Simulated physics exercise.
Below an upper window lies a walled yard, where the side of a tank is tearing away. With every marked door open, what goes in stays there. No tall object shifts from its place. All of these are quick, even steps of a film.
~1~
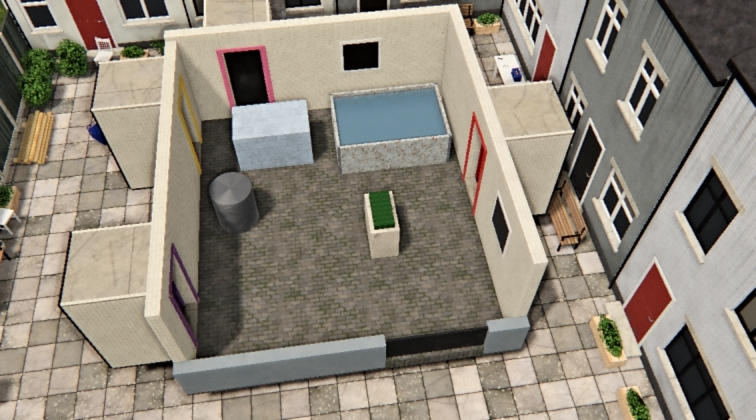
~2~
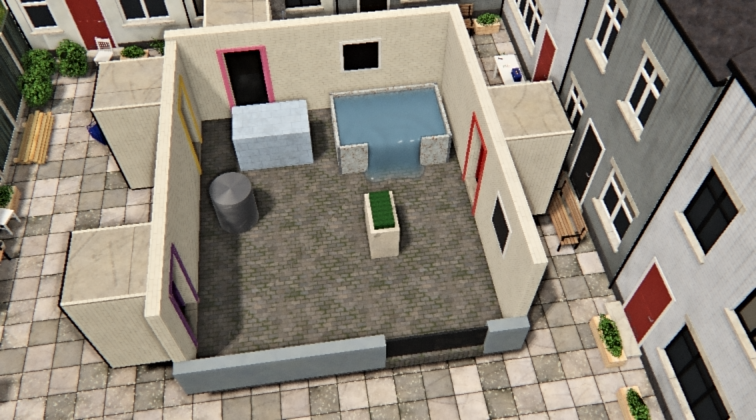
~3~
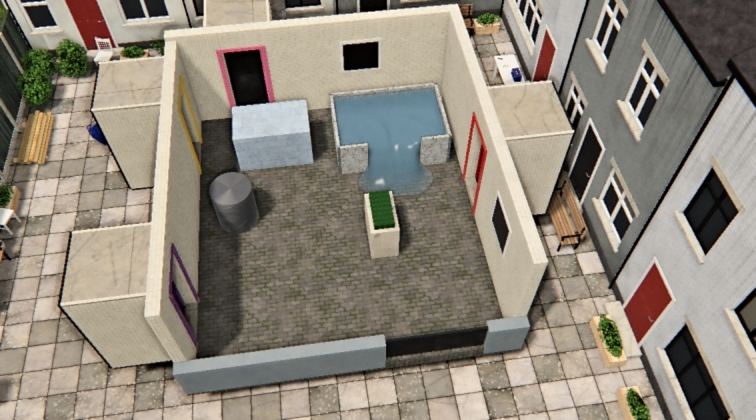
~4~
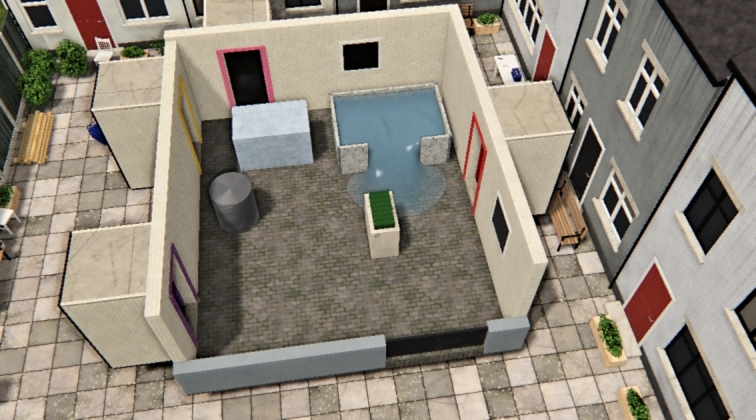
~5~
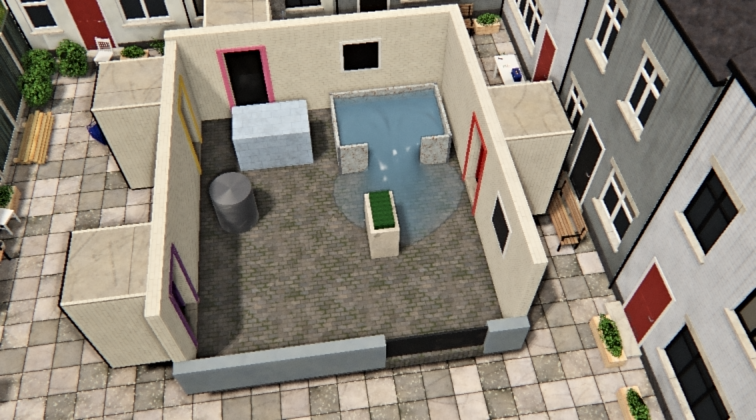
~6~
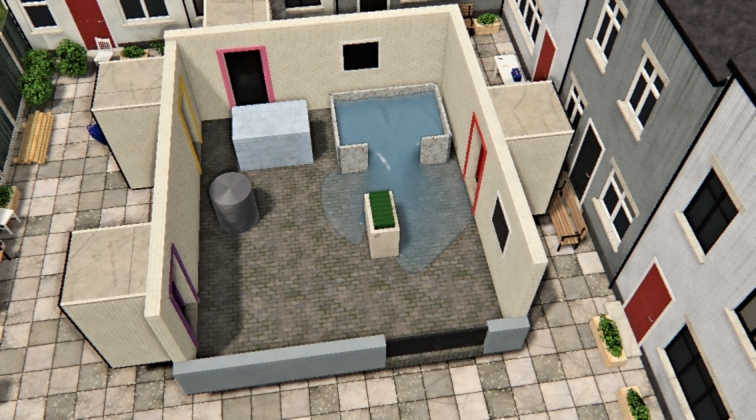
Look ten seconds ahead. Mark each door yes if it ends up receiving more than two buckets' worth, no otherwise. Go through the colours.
Red door - no, pink door - no, yellow door - no, purple door - yes.
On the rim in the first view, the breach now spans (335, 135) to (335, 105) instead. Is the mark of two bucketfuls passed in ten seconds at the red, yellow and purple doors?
The red door remains within the limit, the yellow door tops the limit and the purple door tops the limit.
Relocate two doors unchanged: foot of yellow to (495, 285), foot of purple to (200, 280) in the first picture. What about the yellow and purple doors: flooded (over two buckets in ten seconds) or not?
Yellow door: Crosses the line; purple door: Crosses the line.
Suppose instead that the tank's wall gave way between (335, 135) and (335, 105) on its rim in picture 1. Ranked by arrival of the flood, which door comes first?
It's the pink door.
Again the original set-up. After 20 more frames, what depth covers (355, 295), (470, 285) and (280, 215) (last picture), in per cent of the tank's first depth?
Around 10, 30 and 2 %.
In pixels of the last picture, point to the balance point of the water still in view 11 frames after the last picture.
I'd point to (396, 198).
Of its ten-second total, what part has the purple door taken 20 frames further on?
It works out at roughly 5 percent of the ten-second total.
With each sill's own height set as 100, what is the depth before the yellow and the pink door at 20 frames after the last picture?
The first comes to about 30 percent, the second to about 0 percent.
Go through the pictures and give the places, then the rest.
The first frame shows the open tank at (389, 117) is whole and still.
In the second frame, water pours out at (394, 159) and has run to (368, 177).
In the third frame, water pours out at (394, 160) and has run to a hidden place.
In the fourth frame, the front is at a hidden place, out from the gap at (394, 160).
In the fifth frame, water pours out at (394, 160) and has run to (416, 240).
In the sixth frame, water pours out at (394, 159) and has run to (409, 269).
A moment on, water covers 35 % of the floor; the red door wet at the sill, nothing in, the pink door not reached, the yellow door not reached, the purple door not reached.
Next, water covers 60 % of the floor; the red door under two buckets in, the pink door not reached, the yellow door not reached, the purple door not reached.
Then, water covers 75 % of the floor; the red door under two buckets in, the pink door not reached, the yellow door wet at the sill, nothing in, the purple door under two buckets in.
Later, water covers 85 % of the floor; the red door under two buckets in, the pink door wet at the sill, nothing in, the yellow door wet at the sill, nothing in, the purple door far over two buckets in.
In the end, water covers 100 % of the floor; the red door under two buckets in, the pink door under two buckets in, the yellow door under two buckets in, the purple door far over two buckets in.
